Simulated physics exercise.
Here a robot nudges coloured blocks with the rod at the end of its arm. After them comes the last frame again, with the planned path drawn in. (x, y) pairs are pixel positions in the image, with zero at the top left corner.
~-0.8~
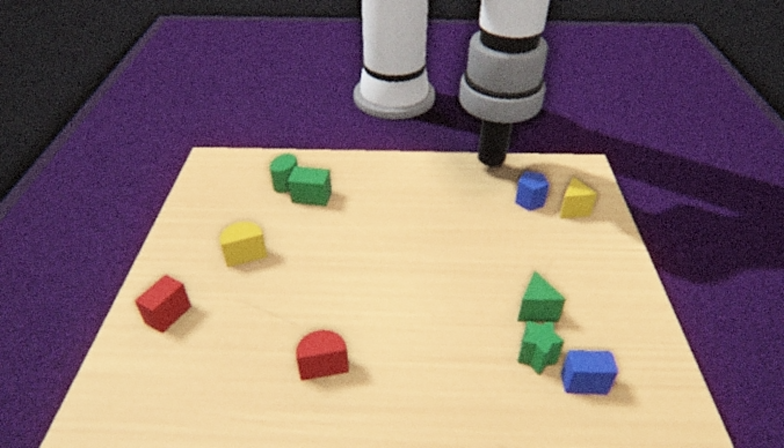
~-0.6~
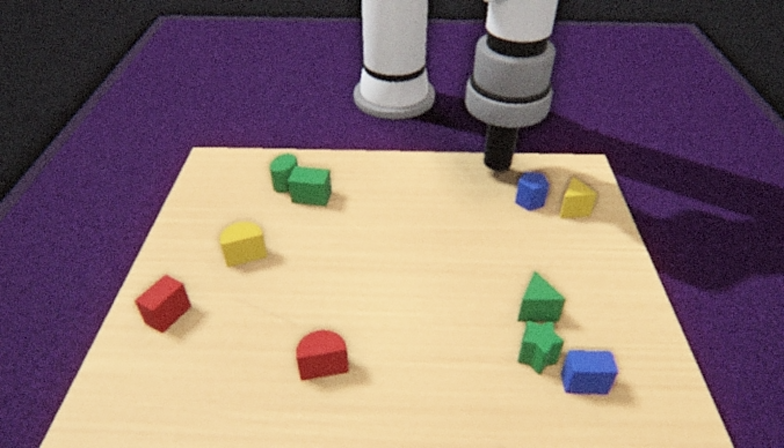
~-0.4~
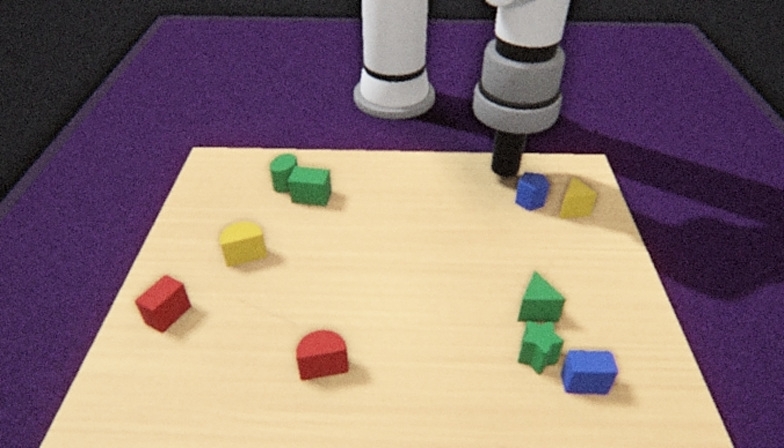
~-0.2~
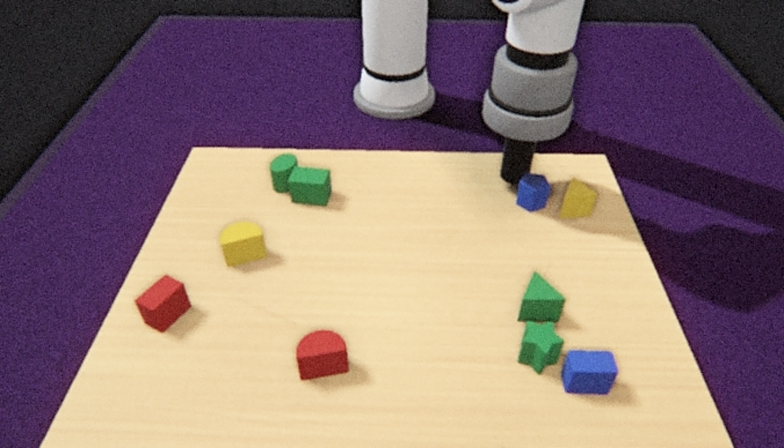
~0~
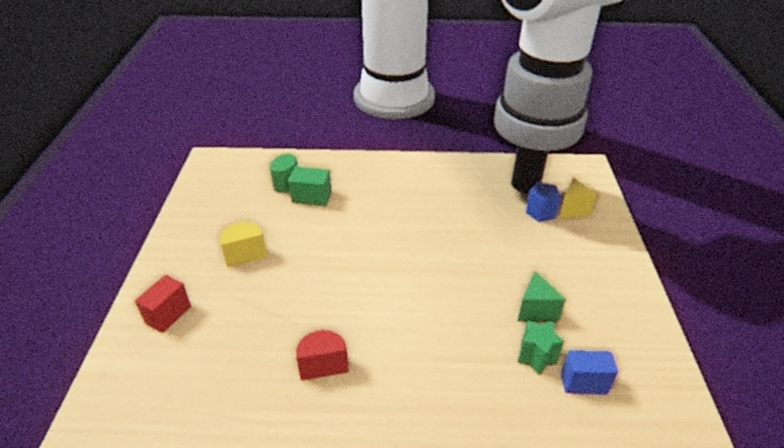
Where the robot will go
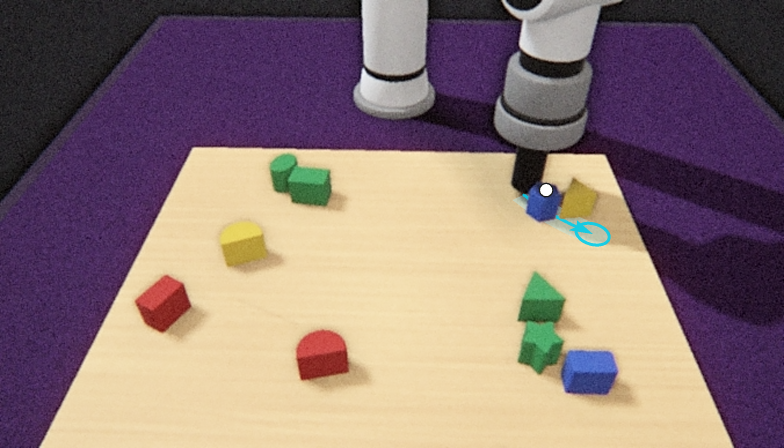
In the video, a robot arm's black rod moves right and slightly toward the viewer over a board of coloured blocks, then nudges a small blue block a short way toward a yellow three-sided block while the others stay still.
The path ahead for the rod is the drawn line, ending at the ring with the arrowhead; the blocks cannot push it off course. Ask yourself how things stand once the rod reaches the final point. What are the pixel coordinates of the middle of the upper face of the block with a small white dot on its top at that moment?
Its top middle: (571, 220).
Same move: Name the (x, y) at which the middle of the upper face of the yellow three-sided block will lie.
The centre of its top will be at (600, 193).
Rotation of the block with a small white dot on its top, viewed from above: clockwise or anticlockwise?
If we look at it from overhead, the block with a small white dot on its top pivots clockwise.
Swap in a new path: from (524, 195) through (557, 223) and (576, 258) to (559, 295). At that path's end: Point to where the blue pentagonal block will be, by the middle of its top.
Roughly at (584, 298).
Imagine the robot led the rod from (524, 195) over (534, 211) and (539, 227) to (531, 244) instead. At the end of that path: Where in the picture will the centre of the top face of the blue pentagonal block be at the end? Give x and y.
Its top middle: (573, 223).
Drawn move, from (524, 195) over (543, 209) and (566, 222) to (593, 234); the dot is on the blue pentagonal block.
The first path, step by step. One third of the way, rod (546, 199); blue pentagonal block (560, 205), turned 30° clockwise.
Two thirds of the way, rod (569, 212); blue pentagonal block (570, 218), turned 85° clockwise; yellow three-sided block (594, 193), turned 55° anticlockwise.
At the end, rod (596, 224); blue pentagonal block (571, 220), turned 90° clockwise; yellow three-sided block (600, 193), turned 75° anticlockwise.
